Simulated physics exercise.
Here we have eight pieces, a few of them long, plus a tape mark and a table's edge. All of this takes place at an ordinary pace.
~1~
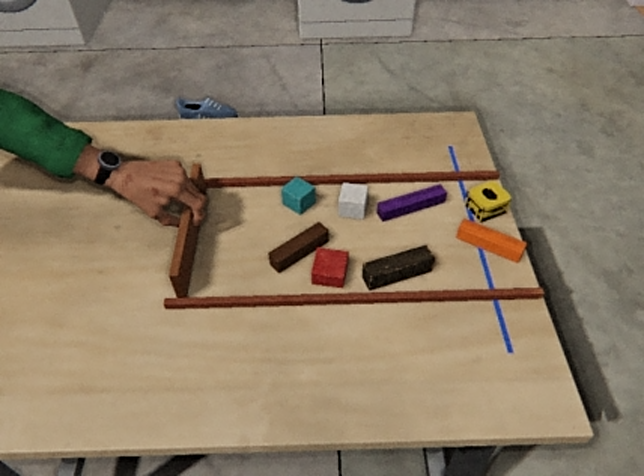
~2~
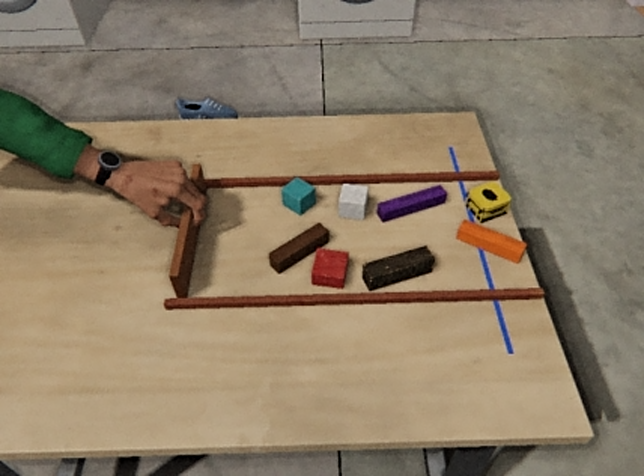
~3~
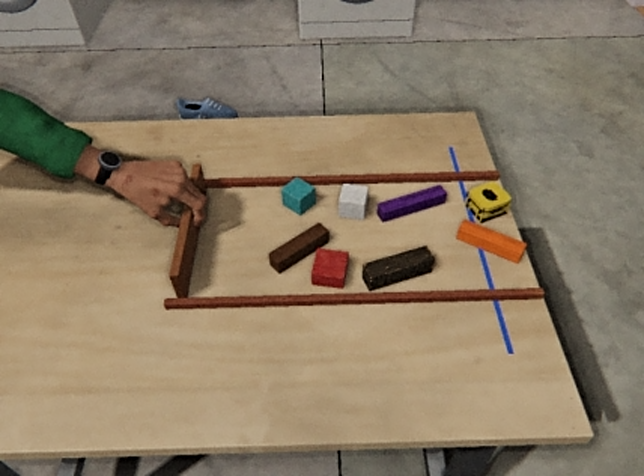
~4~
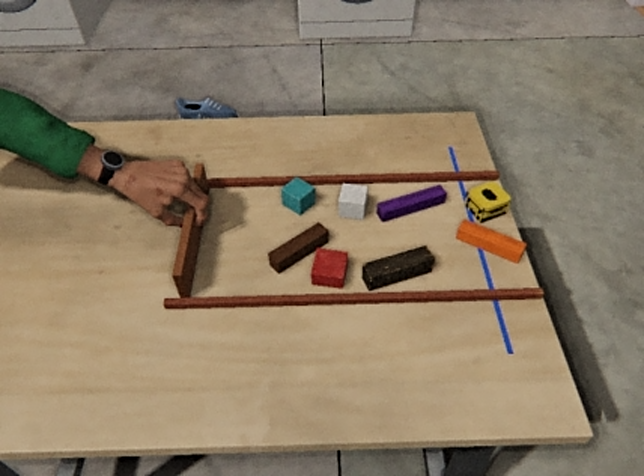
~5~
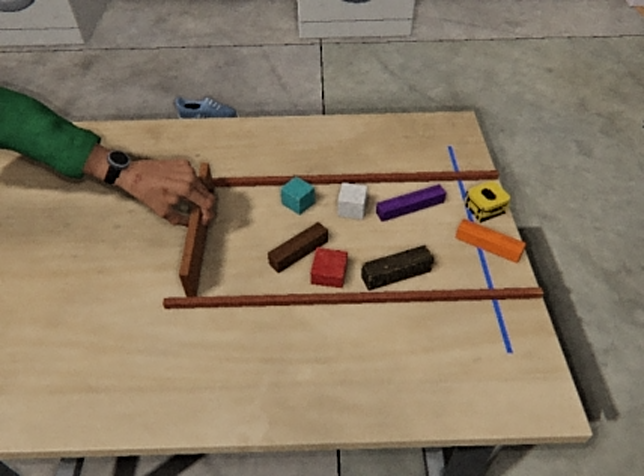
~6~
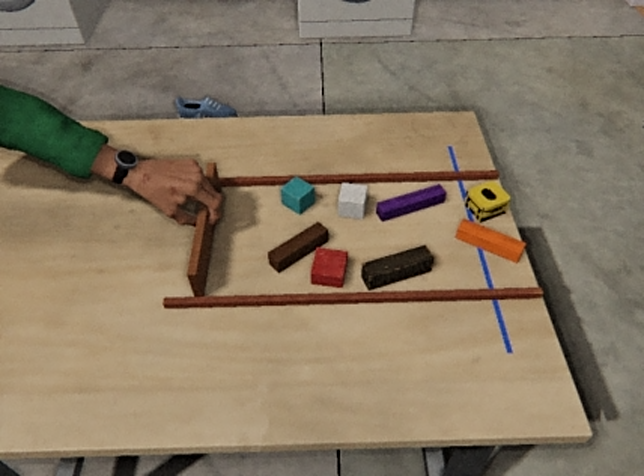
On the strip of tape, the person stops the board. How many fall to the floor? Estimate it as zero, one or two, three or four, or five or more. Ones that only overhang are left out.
Estimate: Three or four fall off.
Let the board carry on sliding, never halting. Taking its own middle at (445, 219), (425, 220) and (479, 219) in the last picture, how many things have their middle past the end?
The counts would come out as 2, 0 and 4.
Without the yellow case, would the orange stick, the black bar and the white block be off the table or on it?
I'd say the orange stick ends up down, the black bar ends up down, and the white block stays where it is.
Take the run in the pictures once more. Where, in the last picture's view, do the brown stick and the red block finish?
Near (485, 229) and (511, 266).
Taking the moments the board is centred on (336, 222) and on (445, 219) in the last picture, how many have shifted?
First 6, then 8.
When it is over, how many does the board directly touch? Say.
It touches 3.
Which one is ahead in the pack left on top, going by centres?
That's the white block.
Soon after, none off yet; yellow case at rest near (487, 202); orange stick at rest near (490, 241); purple stick at rest near (411, 203).
After that, none off yet; yellow case at rest near (487, 202); orange stick at rest near (490, 240); purple stick displaced a little near (446, 213).
In the end, the number that fall off is three or four; gone, black bar, purple stick, orange stick and yellow case.
